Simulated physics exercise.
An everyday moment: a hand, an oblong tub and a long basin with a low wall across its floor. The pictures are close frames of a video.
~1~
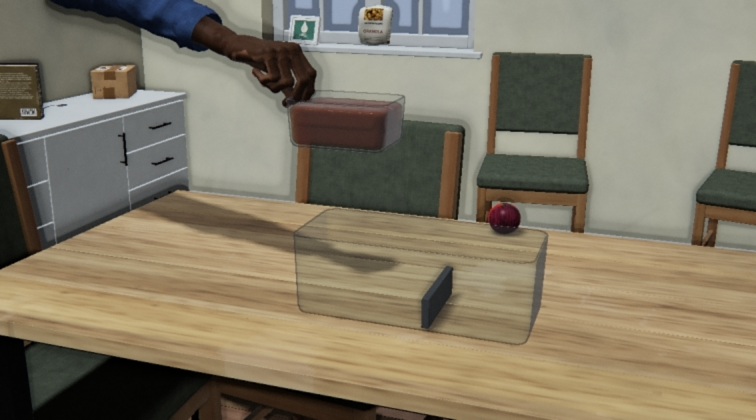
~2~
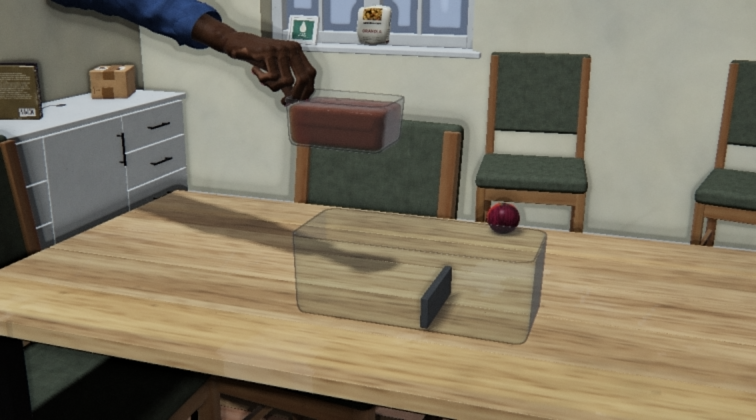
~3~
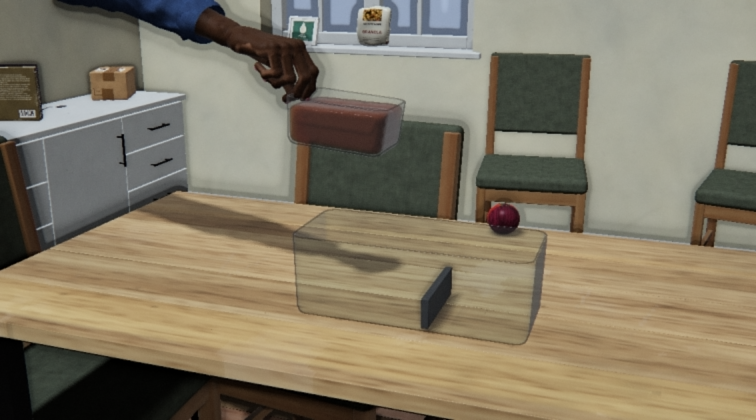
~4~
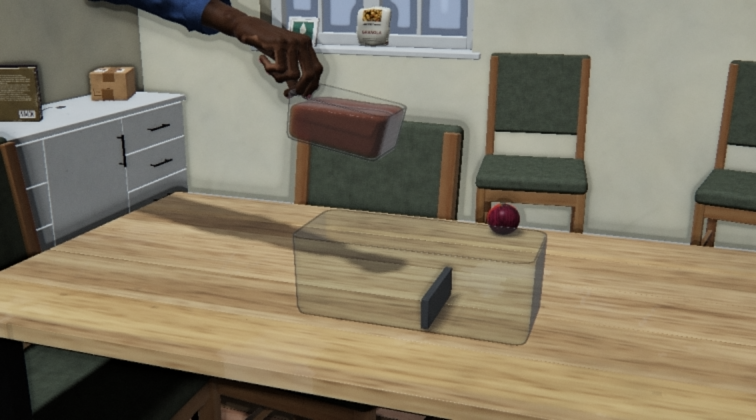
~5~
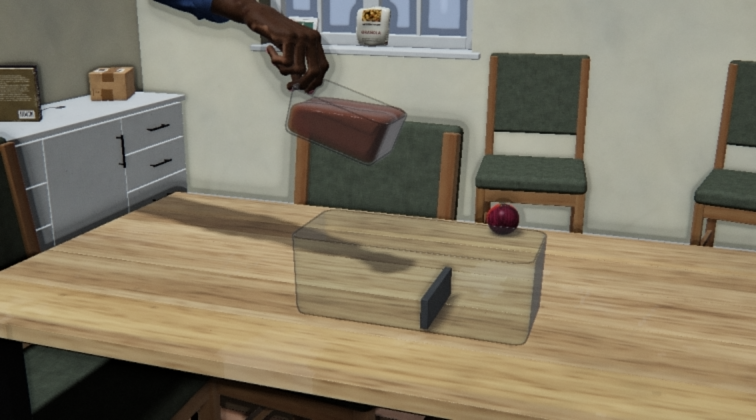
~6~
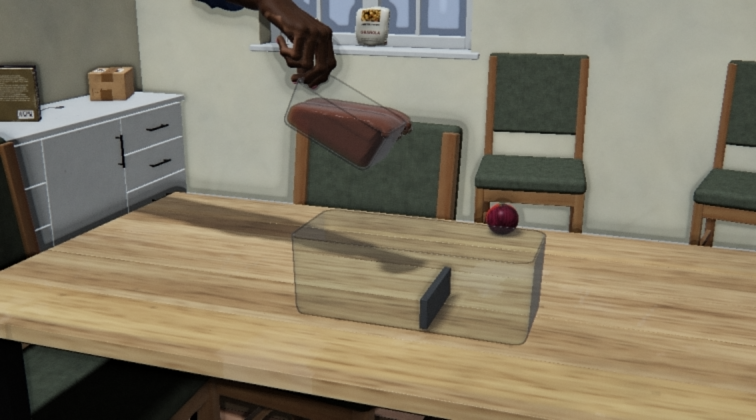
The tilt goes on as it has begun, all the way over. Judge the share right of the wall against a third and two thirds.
In the end between a third and two thirds is right of the wall.
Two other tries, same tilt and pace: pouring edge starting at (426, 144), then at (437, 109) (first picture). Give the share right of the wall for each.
About 75 and 75 per cent.
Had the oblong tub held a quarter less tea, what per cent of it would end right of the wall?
Roughly 45 in a hundred.
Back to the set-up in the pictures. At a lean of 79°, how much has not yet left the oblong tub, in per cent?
Near 25 %.
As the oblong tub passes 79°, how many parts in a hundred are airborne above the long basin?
Roughly 45 in a hundred.
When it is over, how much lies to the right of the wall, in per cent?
Near 55 %.
A moment on, the oblong tub is tipped on its side and 23 per cent is still to pour, 3 is left of the wall and 26 right of it.
Next, the oblong tub is tipped on its side and 7 per cent is still to pour, 26 is left of the wall and 57 right of it.
Then the oblong tub is tipped on its side and 1 per cent is still to pour, 34 is left of the wall and 57 right of it.
Later the oblong tub is tipped on its side and 0 per cent is still to pour, 36 is left of the wall and 57 right of it.
In the end 36 per cent lies left of the wall, 57 right of it and 6 outside.
